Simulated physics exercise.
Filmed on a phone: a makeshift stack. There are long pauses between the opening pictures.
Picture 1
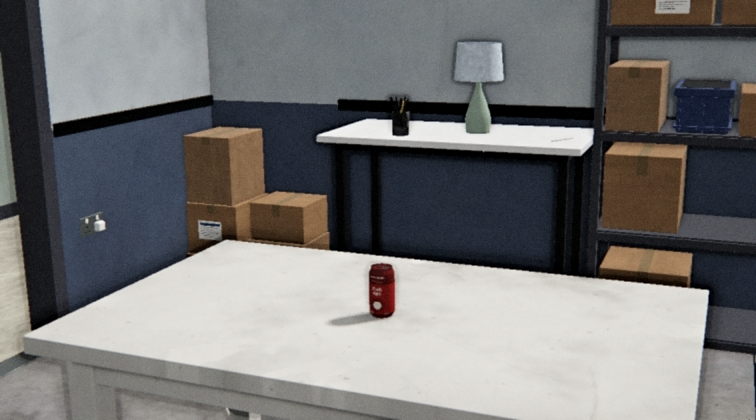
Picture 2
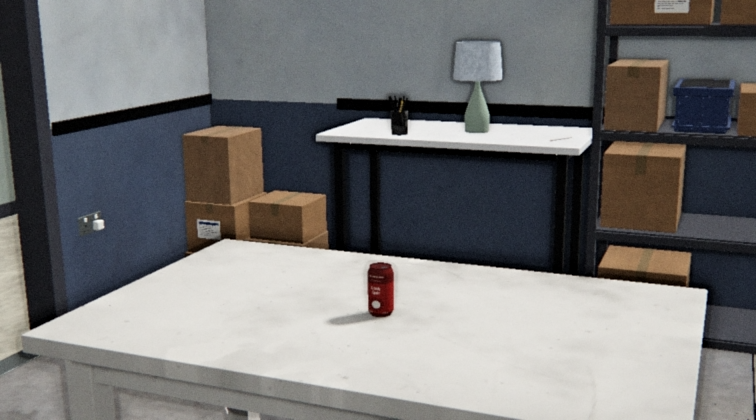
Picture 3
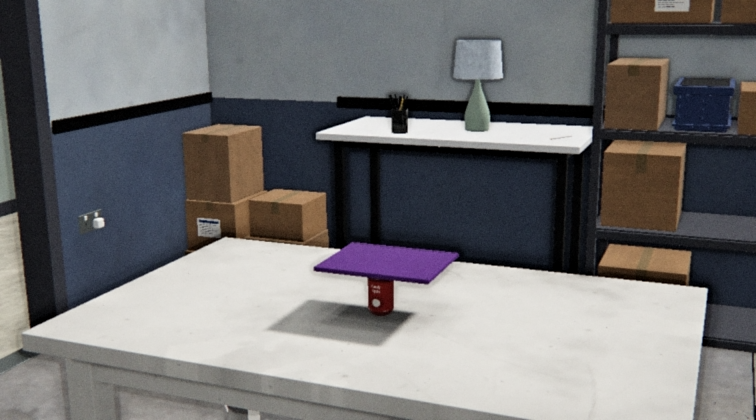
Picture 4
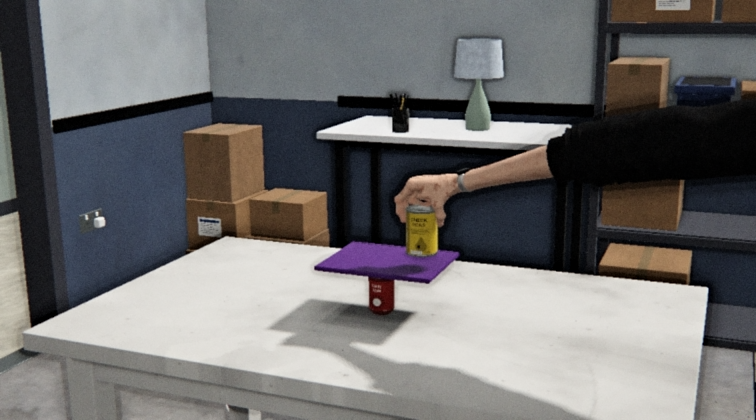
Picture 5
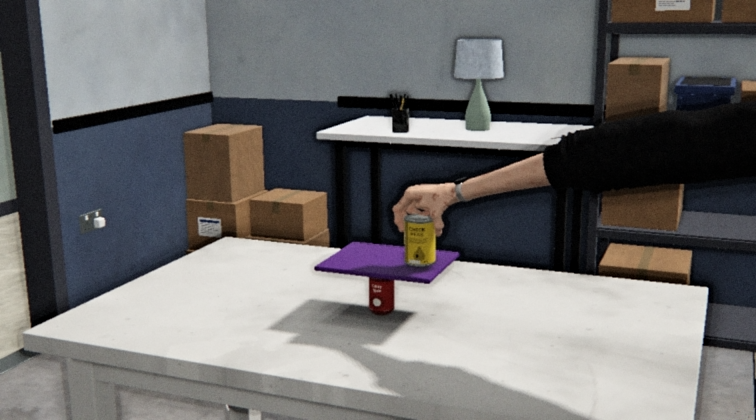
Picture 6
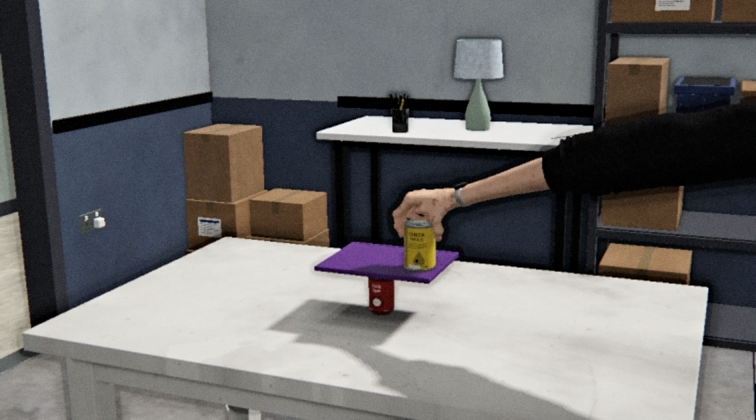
In a storage room, a purple lid appears atop a red can on a white table, and a hand lowers a yellow tin onto it.
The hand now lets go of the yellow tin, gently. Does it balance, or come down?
Here the stack gives way.
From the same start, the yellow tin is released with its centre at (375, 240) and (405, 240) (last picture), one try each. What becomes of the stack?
First, it holds; second, it gives way.
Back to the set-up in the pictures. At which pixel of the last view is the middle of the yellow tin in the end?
Near (473, 290).
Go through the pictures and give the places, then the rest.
The last thing is not in view yet, in the first picture.
The last thing is not in view yet, in the second picture.
The last thing is not in view yet; purple lid (387, 262), in the third picture.
On its way; yellow tin (421, 231); purple lid (388, 261), in the fourth picture.
On its way; yellow tin (420, 240); purple lid (388, 261), in the fifth picture.
Set down, still held; yellow tin (420, 245); purple lid (388, 261), in the sixth picture.
Then, 0.40 s later than the last frame, yellow tin now fallen; purple lid tilted by 59°.
Then, 0.70 s later than the last frame, purple lid tilted by 60°.
When it is over, fallen, yellow tin; lying over in the stack, purple lid; red can as before. End places, in pixels of the last picture, yellow tin near (473, 290). The stack loses its balance.
